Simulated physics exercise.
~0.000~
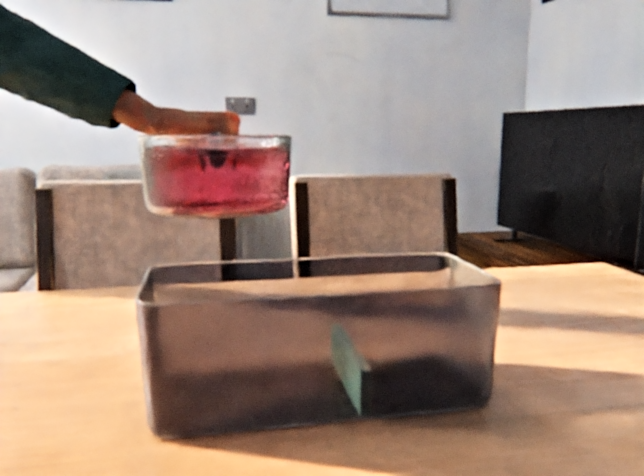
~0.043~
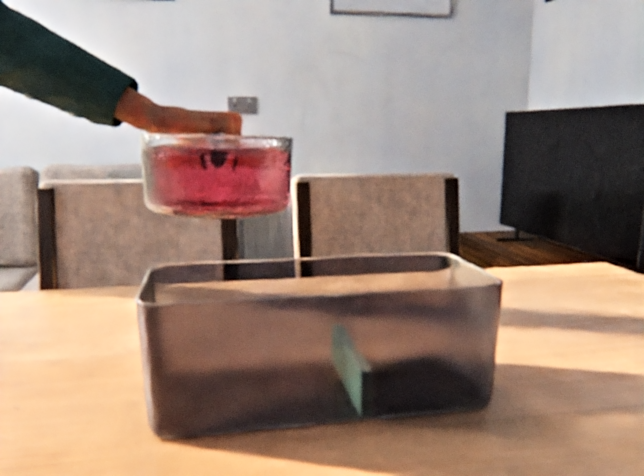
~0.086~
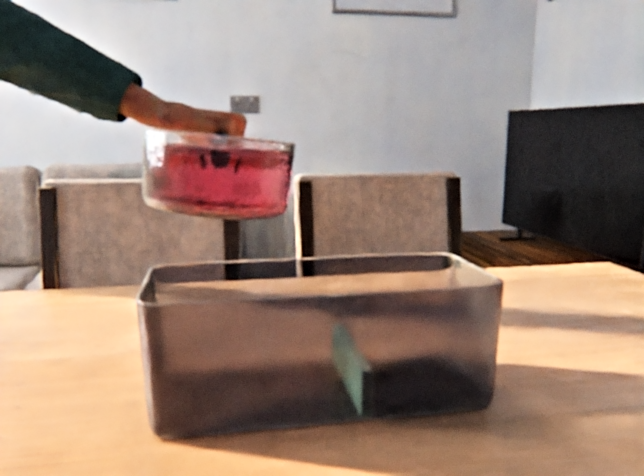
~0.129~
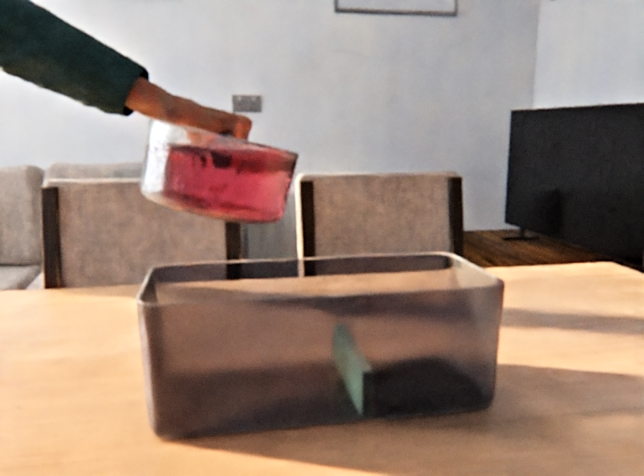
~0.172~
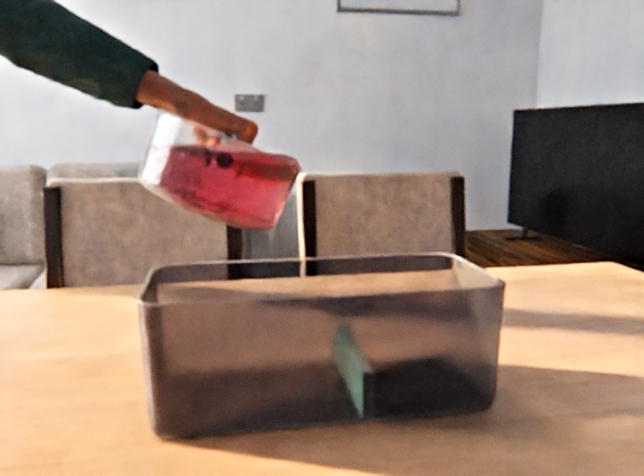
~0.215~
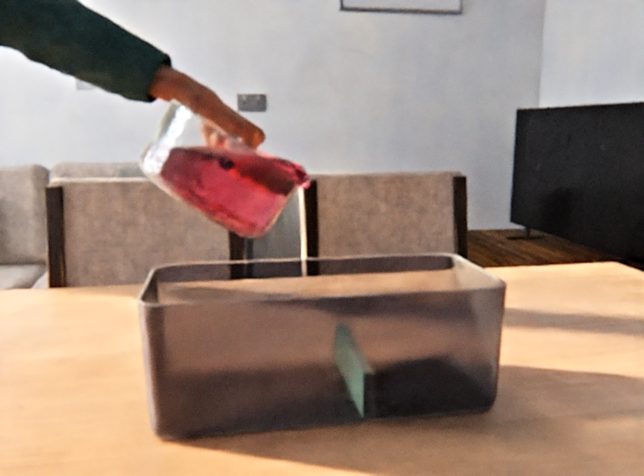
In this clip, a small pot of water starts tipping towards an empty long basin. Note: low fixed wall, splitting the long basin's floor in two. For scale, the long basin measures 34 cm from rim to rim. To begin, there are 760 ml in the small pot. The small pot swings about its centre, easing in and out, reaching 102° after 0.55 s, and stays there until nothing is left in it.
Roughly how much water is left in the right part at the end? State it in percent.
Roughly 31 per cent is left in the right part.
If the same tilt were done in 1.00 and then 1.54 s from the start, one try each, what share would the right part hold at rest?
Try 1: Approx. 50 %; try 2: Approx. 55 %.
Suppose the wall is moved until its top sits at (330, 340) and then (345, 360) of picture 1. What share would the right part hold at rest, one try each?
The first try gives 50 percent and the second 40 percent.
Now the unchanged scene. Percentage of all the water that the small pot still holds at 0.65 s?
Close to 5 percent of the total.
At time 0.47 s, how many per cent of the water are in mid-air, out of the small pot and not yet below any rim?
Roughly 32 percent.
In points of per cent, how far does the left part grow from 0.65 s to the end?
About 6 percent.
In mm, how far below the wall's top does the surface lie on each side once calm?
The left side gives some 28 mm, the right side some 32 mm.
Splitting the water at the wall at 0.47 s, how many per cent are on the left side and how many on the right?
26 per cent left and 20 right, roughly.
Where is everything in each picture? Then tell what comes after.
In the first frame, it leans 0°; its right rim is at (289, 138); the water meets the walls at (144, 150) and (286, 147); the long basin's rim runs from (144, 285) to (474, 269); the wall's top is at (349, 345).
In the second frame, it leans 2°; its right rim is at (291, 140); the water meets the walls at (145, 148) and (287, 148).
In the third frame, it leans 6°; its right rim is at (293, 146); the water meets the walls at (147, 147) and (289, 151).
In the fourth frame, it leans 13°; its right rim is at (296, 156); the water meets the walls at (151, 145) and (293, 153).
In the fifth frame, it leans 23°; its right rim is at (298, 169); the water meets the walls at (152, 148) and (294, 162); 2 per cent is over the edge.
In the sixth frame, it leans 34°; its right rim is at (298, 184); the water meets the walls at (152, 148) and (290, 170); 7 per cent is over the edge.
After 0.47 s the tilt is 96° and 22 per cent is still to pour, 26 is left of the wall and 21 right of it.
After 0.65 s the tilt is 102° and 5 per cent is still to pour, 59 is left of the wall and 31 right of it.
After 0.84 s the tilt is 102° and 1 per cent is still to pour, 62 is left of the wall and 31 right of it.
After 1.05 s the tilt is 102° and 0 per cent is still to pour, 65 is left of the wall and 31 right of it.
In the end 65 per cent lies left of the wall, 31 right of it and 4 outside.
